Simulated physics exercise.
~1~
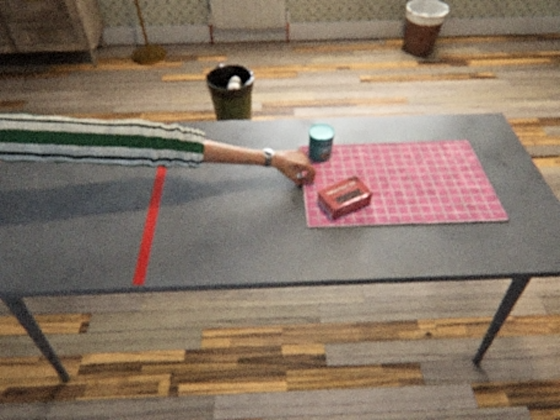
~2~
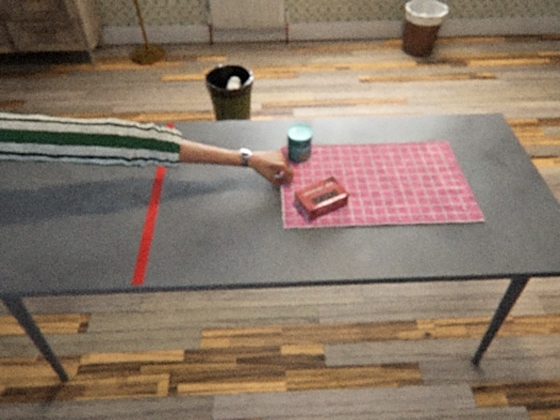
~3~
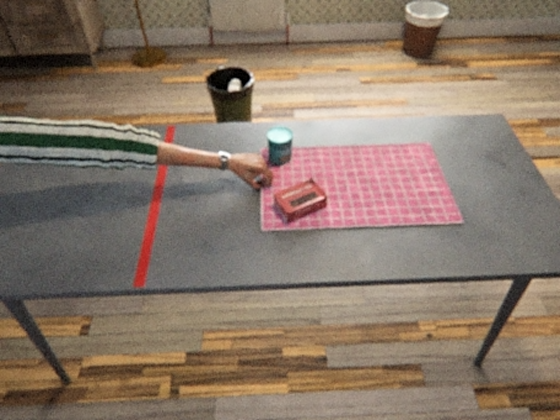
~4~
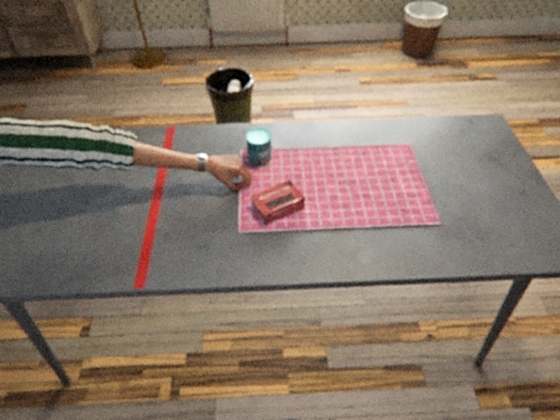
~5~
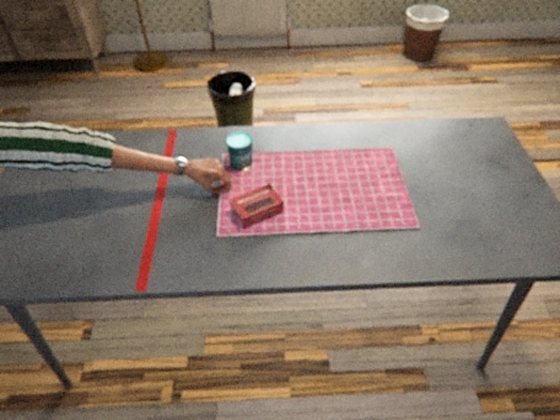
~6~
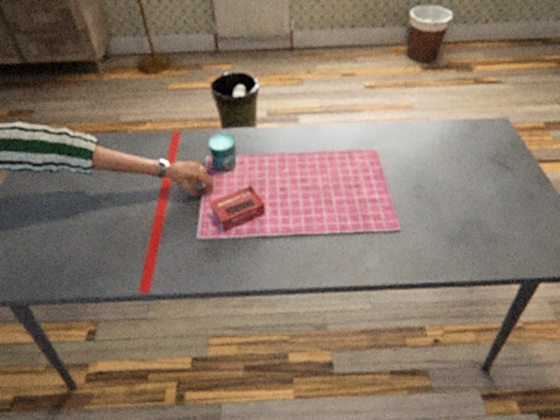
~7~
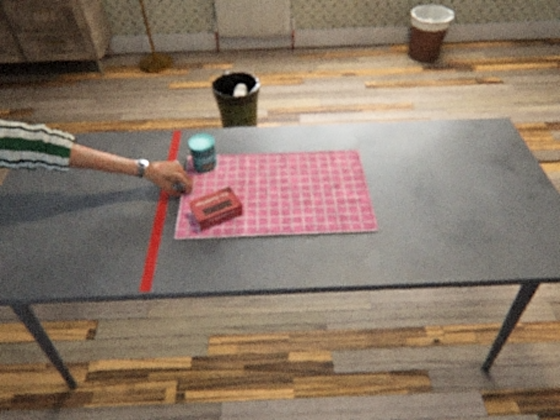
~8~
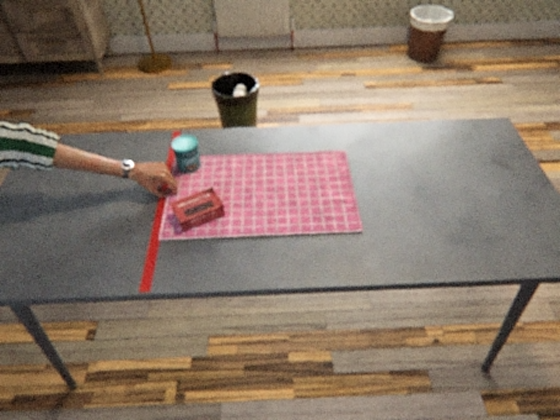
A hand pulls a pink mat carrying a tin and red packet left to red tape.
